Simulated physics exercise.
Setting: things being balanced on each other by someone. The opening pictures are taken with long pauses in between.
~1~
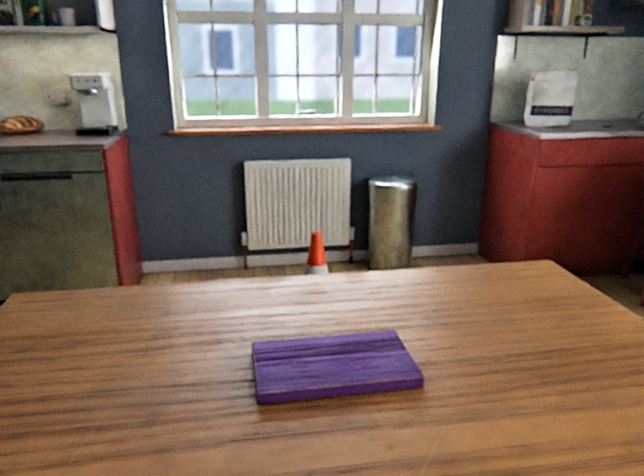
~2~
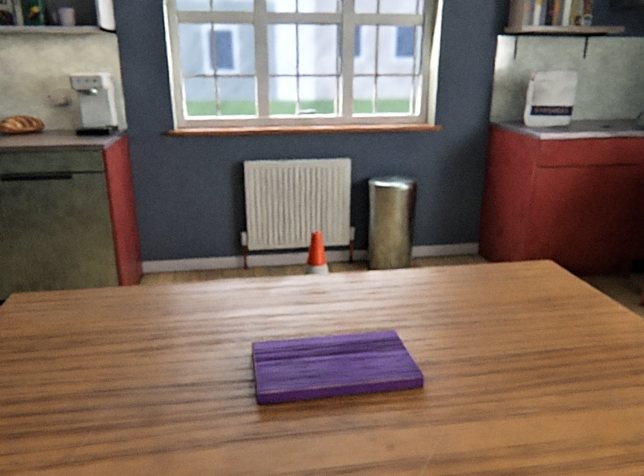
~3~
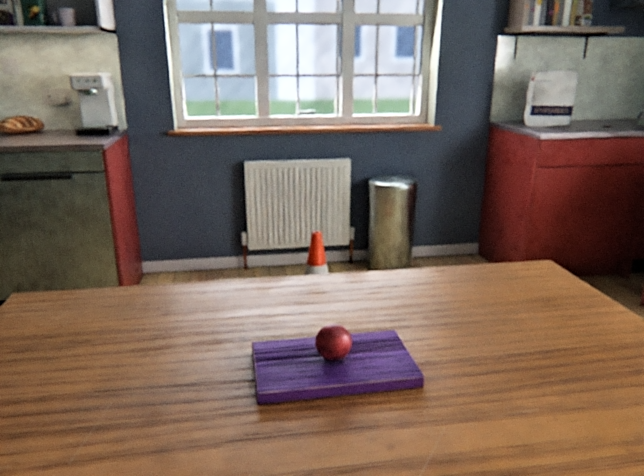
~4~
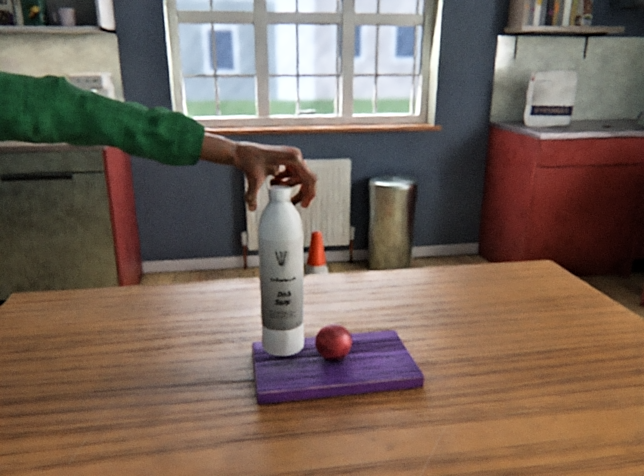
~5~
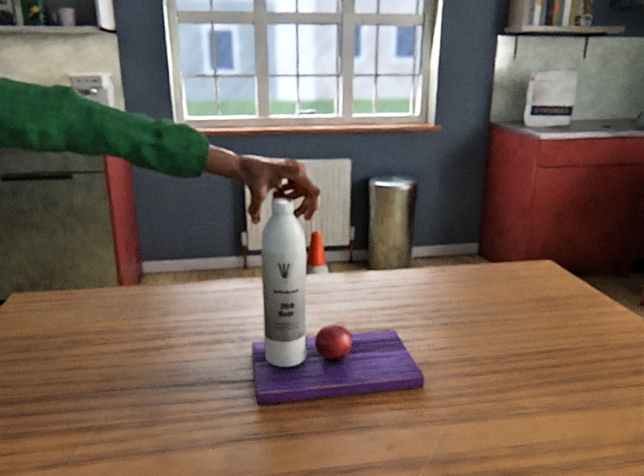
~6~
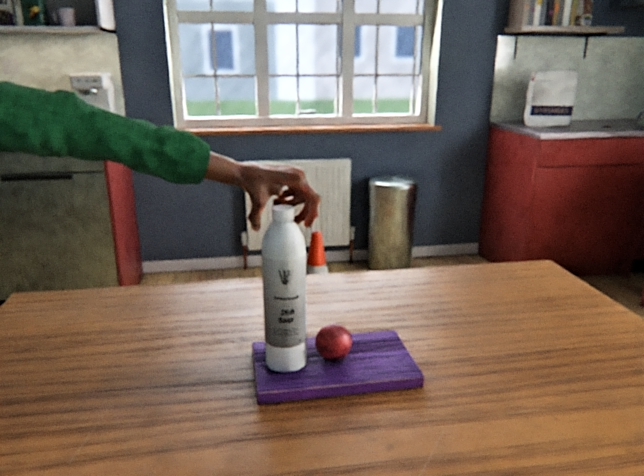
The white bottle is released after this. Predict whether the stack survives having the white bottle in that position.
My guess: It stays upright.
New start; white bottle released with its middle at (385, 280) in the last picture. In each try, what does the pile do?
It stays stable.
Then, 0.20 s on from there, no change.
Then, 0.40 s on from there, white bottle resting near (285, 289).
In the end, all 3 unmoved. At the end, from the last picture's camera, white bottle near (285, 289). The pile holds.
